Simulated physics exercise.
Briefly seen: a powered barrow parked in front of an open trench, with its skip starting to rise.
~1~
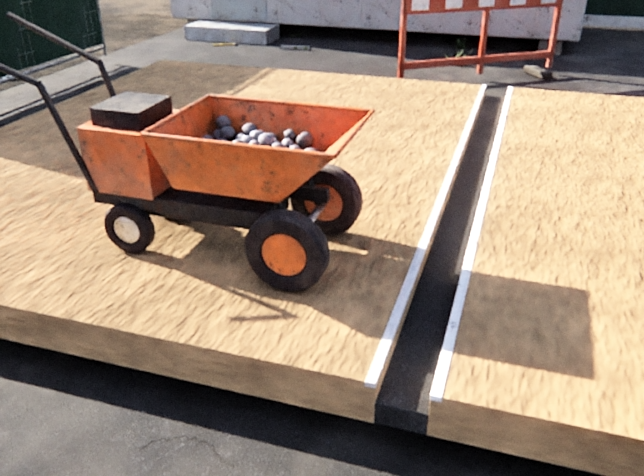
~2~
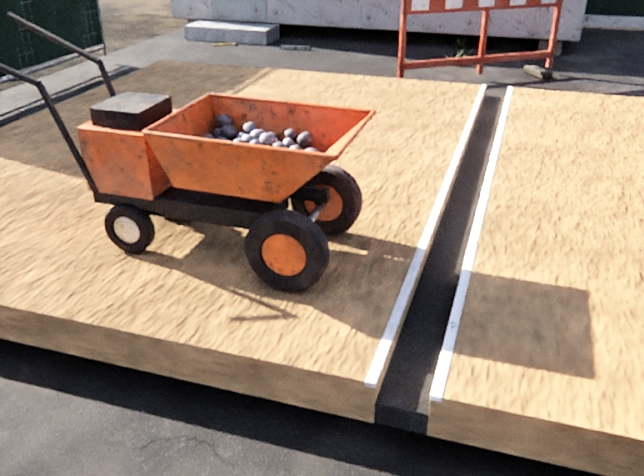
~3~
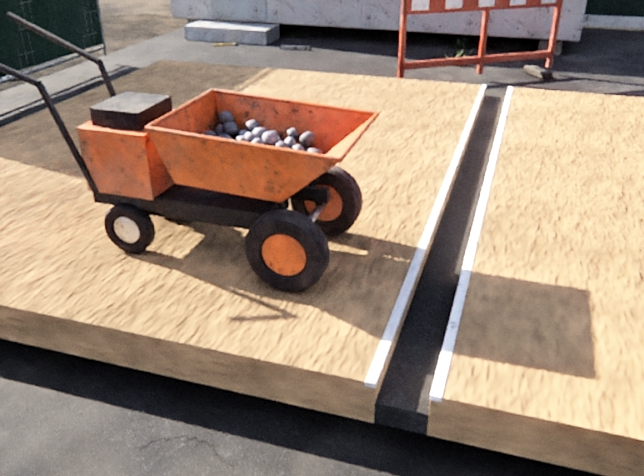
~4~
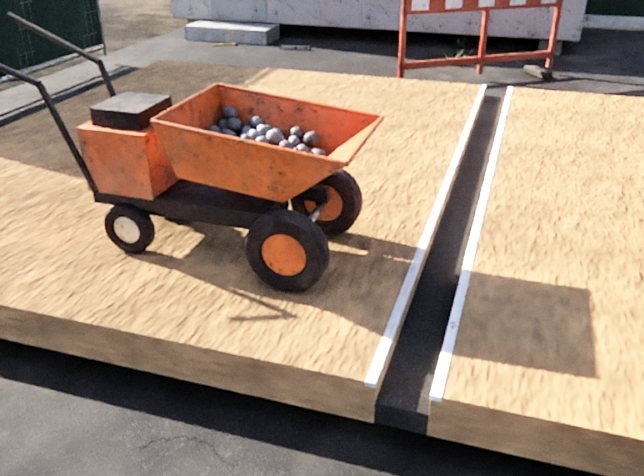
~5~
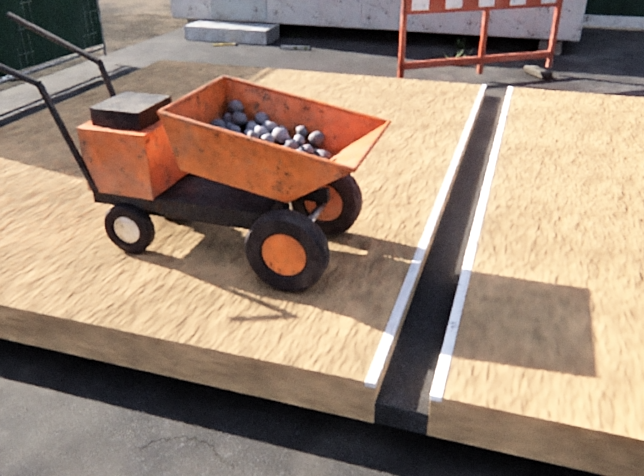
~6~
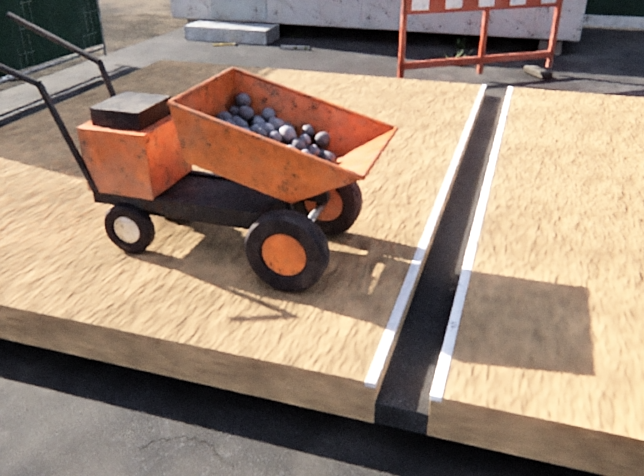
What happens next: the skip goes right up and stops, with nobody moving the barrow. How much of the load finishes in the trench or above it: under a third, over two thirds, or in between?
Upwards of two thirds.
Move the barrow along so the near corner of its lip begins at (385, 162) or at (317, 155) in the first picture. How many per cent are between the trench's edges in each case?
Result: 0 in a hundred, then 70 in a hundred.
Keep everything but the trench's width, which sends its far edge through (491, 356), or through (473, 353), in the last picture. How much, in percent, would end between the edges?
100 %, give or take, and then 100 %.
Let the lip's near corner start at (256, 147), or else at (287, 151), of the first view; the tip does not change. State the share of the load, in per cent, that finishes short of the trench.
70 % and 40 %, in that order.
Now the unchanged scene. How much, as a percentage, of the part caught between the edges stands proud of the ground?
My estimate would be close to 35 per cent.
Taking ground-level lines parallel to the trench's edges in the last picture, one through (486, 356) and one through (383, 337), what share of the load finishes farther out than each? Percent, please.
That's 10 per cent for the first and 90 per cent for the second.
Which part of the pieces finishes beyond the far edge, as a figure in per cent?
Roughly 15 per cent of the load.
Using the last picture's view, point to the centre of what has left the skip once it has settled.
Around (439, 279), give or take.
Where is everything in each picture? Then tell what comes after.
In the first picture, lip of the skip at (334, 157), level; top of the load at (248, 141), round cobbles; first edge of the trench at (388, 337); far edge at (448, 348), the trench under half as wide as the skip, and about half as deep as wide.
In the second picture, lip of the skip at (336, 157), level; top of the load at (249, 140).
In the third picture, lip of the skip at (340, 160), tipped barely; top of the load at (243, 144).
In the fourth picture, lip of the skip at (346, 164), tipped a little; top of the load at (230, 138).
In the fifth picture, lip of the skip at (354, 170), tipped a little; top of the load at (223, 134).
In the sixth picture, lip of the skip at (363, 178), tipped clearly; top of the load at (229, 127); first edge of the trench at (388, 337); far edge at (448, 348).
Soon, skip tipped steeply; all in the skip.
A while on, skip tipped steeply; most in the skip; about a quarter in or heaped over the trench.
Towards the end, skip tipped right over; a small part in the skip; most in or heaped over the trench; about a quarter beyond it.
Finally, skip tipped right over; a small part in the skip; most in or heaped over the trench; about a quarter beyond it.
